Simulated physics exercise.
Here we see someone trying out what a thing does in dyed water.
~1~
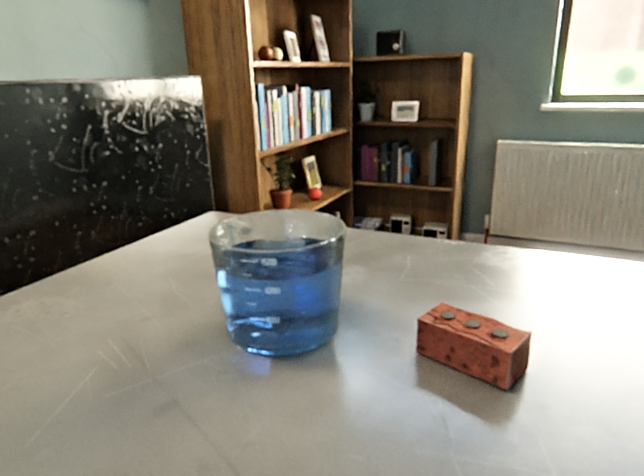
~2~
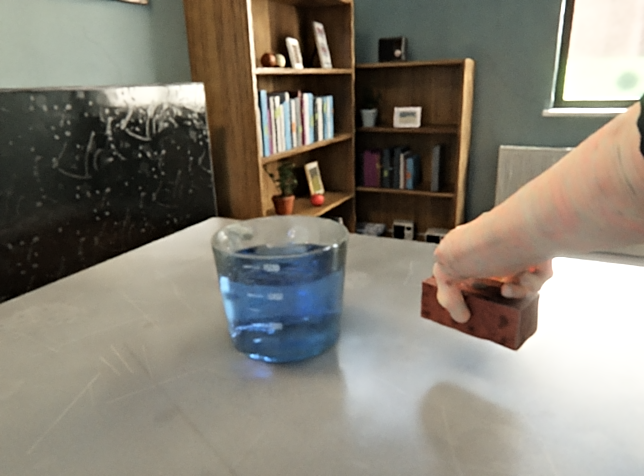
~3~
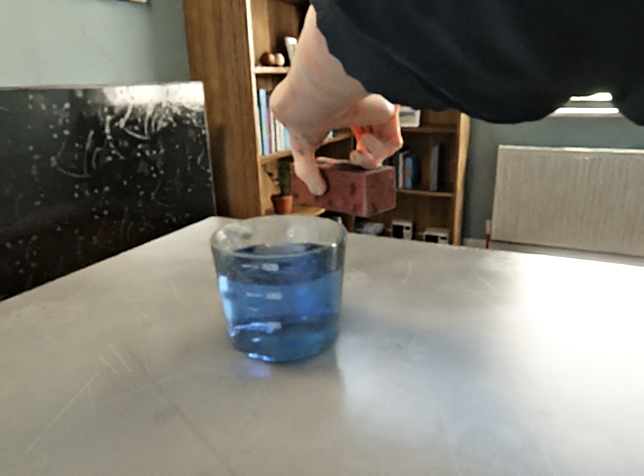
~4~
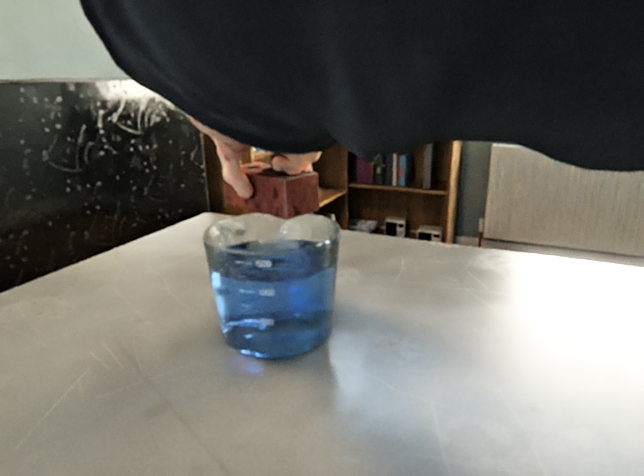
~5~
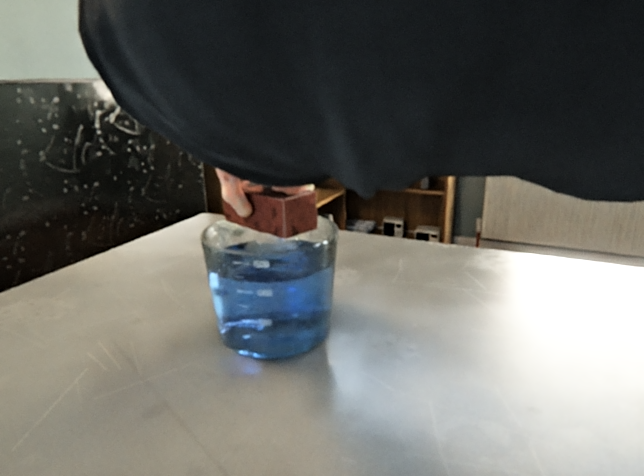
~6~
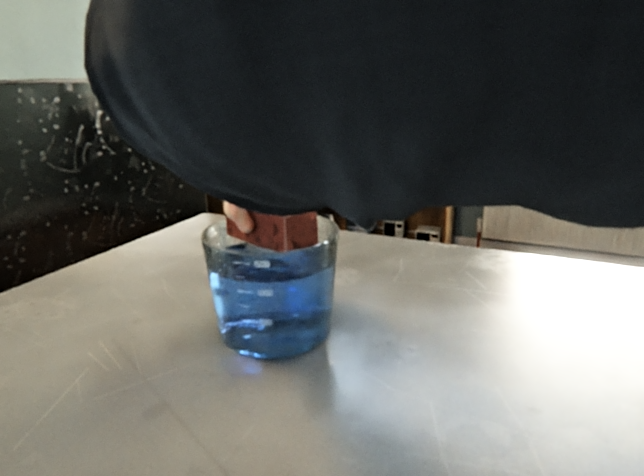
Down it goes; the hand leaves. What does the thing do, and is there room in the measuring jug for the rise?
Well, it does not stay up, and as for the measuring jug, it manages without spilling.
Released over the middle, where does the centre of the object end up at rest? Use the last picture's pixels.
Resting centre, last frame: About (275, 307).
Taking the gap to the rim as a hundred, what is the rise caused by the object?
Result: 40 per cent.
Shortly, the piece of brick enters the dyed water; the measuring jug is about three quarters full.
Then, the piece of brick goes on down; the measuring jug is nearly full.
At the finish, the piece of brick is at the bottom; the measuring jug is nearly full; no mess.
